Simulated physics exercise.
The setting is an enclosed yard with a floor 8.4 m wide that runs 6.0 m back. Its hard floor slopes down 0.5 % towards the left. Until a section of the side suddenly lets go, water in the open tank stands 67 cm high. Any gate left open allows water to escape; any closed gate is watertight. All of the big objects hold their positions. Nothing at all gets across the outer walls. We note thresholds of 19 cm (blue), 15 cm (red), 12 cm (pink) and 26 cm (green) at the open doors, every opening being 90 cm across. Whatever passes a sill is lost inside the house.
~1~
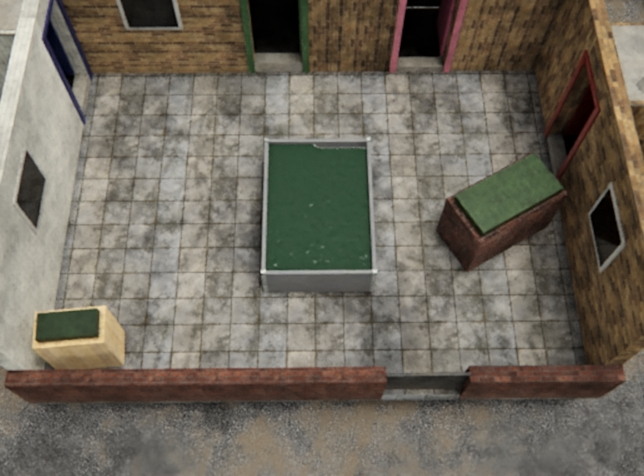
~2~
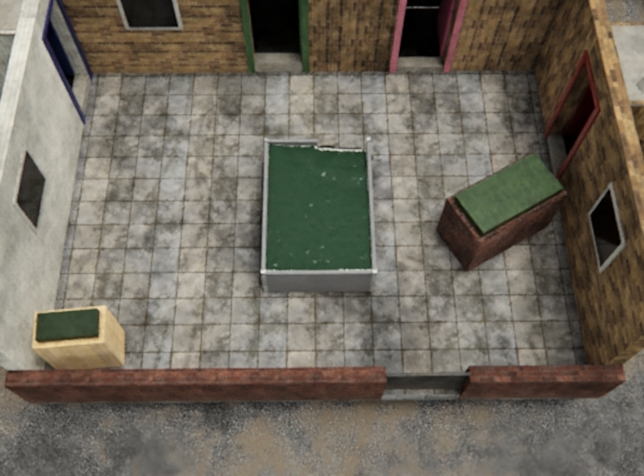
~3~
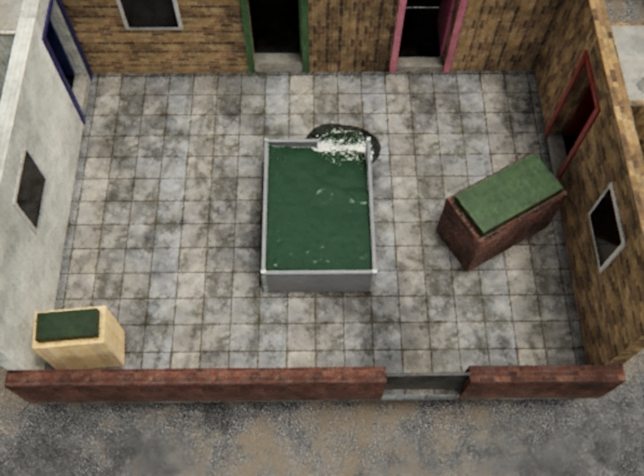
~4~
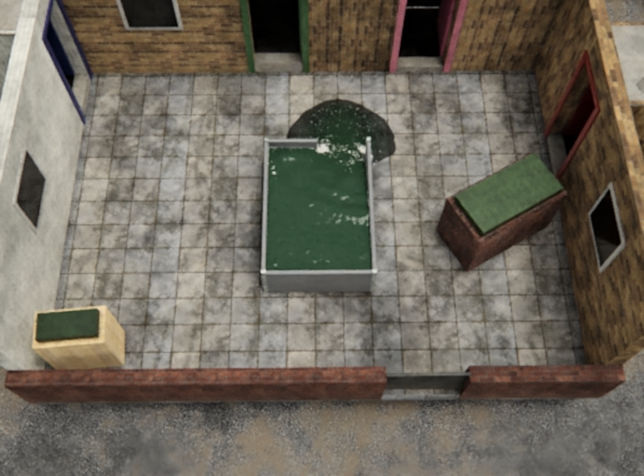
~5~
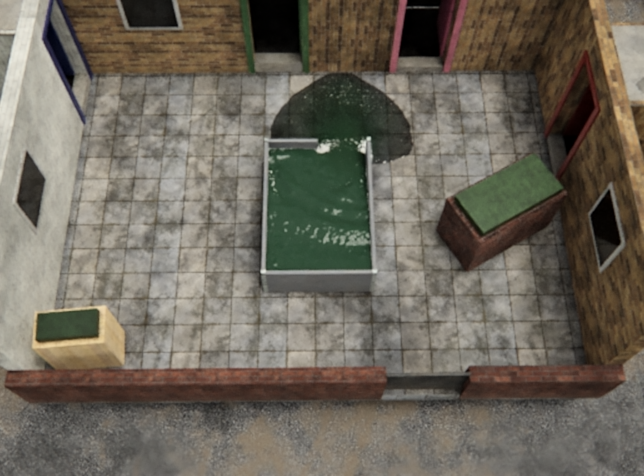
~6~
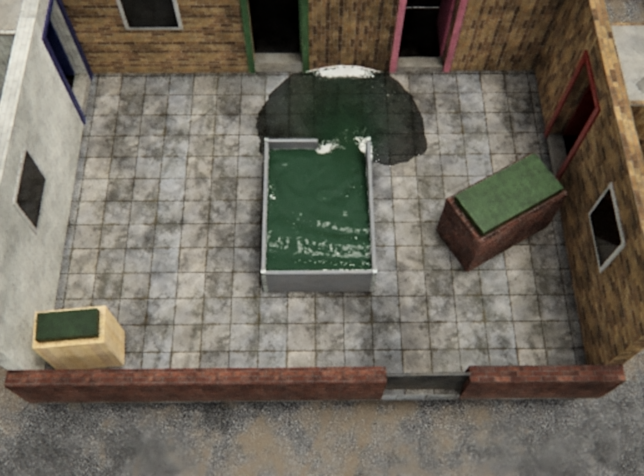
In a walled, tiled yard, green water lay still in an open tank, then poured out at the far side and spread across the floor in a dark, widening pool to the back wall.
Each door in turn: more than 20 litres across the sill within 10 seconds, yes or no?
Answers: Blue door, no; red door, no; pink door, yes; green door, no.
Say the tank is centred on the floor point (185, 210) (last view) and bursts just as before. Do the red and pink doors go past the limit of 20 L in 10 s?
Measured against the limit, the red door stays within it and the pink door stays within it.
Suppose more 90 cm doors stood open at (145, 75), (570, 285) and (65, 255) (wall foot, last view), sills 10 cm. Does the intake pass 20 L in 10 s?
In sequence the answers are less than that, less than that and less than that.
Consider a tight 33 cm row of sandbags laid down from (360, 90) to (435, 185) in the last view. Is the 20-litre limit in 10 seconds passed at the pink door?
Compared to the limit, pink stays inside.
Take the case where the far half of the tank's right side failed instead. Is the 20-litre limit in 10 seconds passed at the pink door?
Note: Pink door, short of the limit.
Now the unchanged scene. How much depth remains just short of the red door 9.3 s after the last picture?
It's about 9.0 cm.
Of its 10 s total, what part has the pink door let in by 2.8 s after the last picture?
Some 85 in a hundred.
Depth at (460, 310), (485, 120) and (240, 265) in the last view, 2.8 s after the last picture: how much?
0, 6 and 0 cm.
Then, 0.7 s after the last picture water covers 15 % of the floor and is deepest (38 cm) near (343, 160); blue door not reached, red door not reached, pink door 20 cm at the sill, 1 L in, green door 20 cm at the sill, 0 L in.
Then, 1.5 s after the last picture water covers 20 % of the floor and is deepest (34 cm) near (341, 87); blue door not reached, red door not reached, pink door 20 cm at the sill, 23 L in, green door 22 cm at the sill, 0 L in.
Then, 2.8 s after the last picture water covers 35 % of the floor and is deepest (25 cm) near (523, 85); blue door 17 cm at the sill, 0 L in, red door 10 cm at the sill, 0 L in, pink door 15 cm at the sill, 47 L in, green door 15 cm at the sill, 0 L in.
Then, 5.3 s after the last picture water covers 65 % of the floor and is deepest (18 cm) near (532, 203); blue door 13 cm at the sill, 0 L in, red door 13 cm at the sill, 0 L in, pink door 11 cm at the sill, 54 L in, green door 11 cm at the sill, 1 L in.
Then, 9.3 s after the last picture water covers 90 % of the floor and is deepest (11 cm) near (521, 78); blue door 8 cm at the sill, 0 L in, red door 9 cm at the sill, 1 L in, pink door 7 cm at the sill, 55 L in, green door 7 cm at the sill, 1 L in.
